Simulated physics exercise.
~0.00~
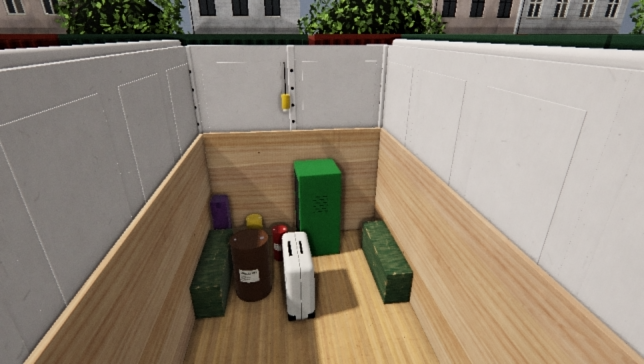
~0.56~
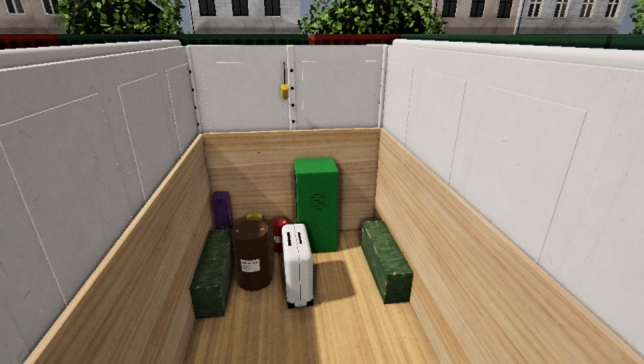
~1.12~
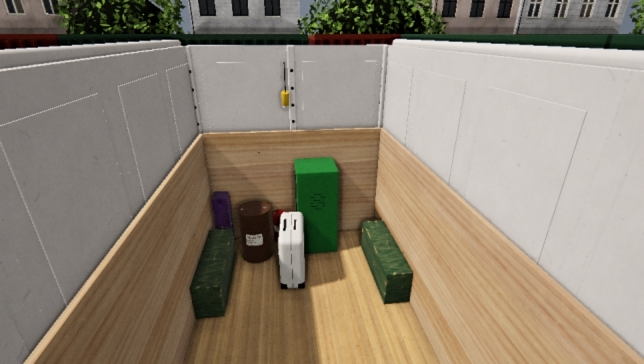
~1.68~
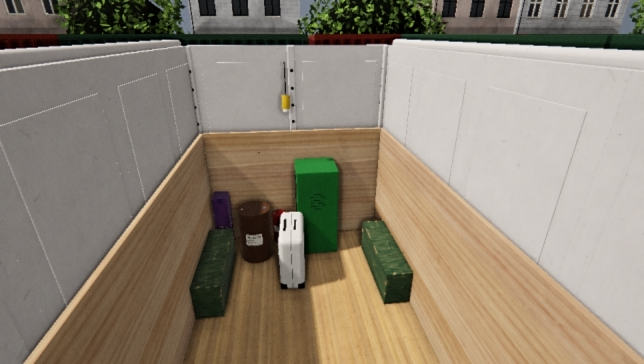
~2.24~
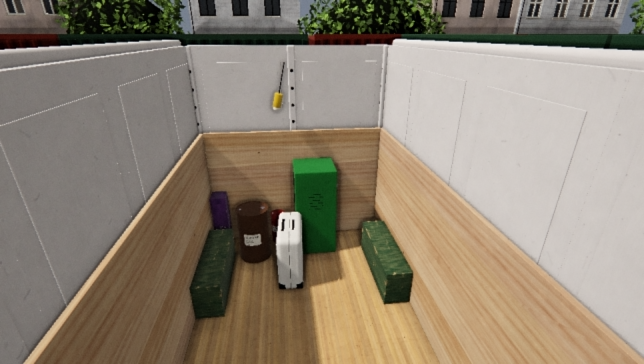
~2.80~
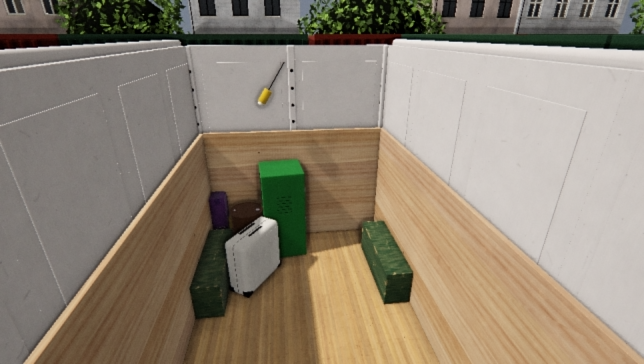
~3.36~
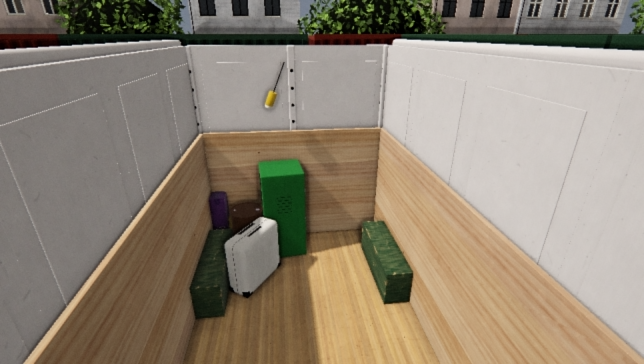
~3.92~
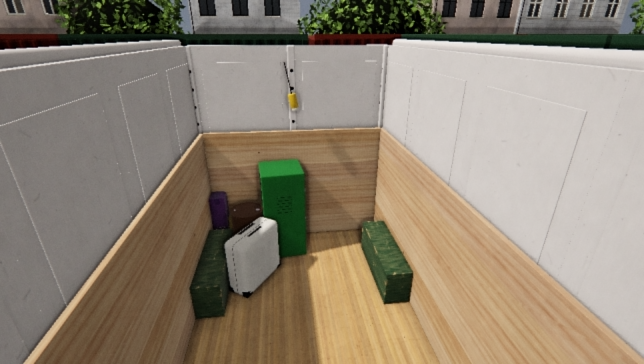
The white case, the brown drum and the red canister slide a little way forward across the wooden floor of a walled load bay, towards the tall green appliance at the far wall. They settle there, and the yellow canister drops out of sight behind the drum. The hanging yellow lamp then swings to the left. The green appliance, the case and the drum shift left, the case turning to show its broad side and partly covering the drum. The lamp swings back to hang near the middle, and everything rests upright, bunched on the left, with the canisters hidden.
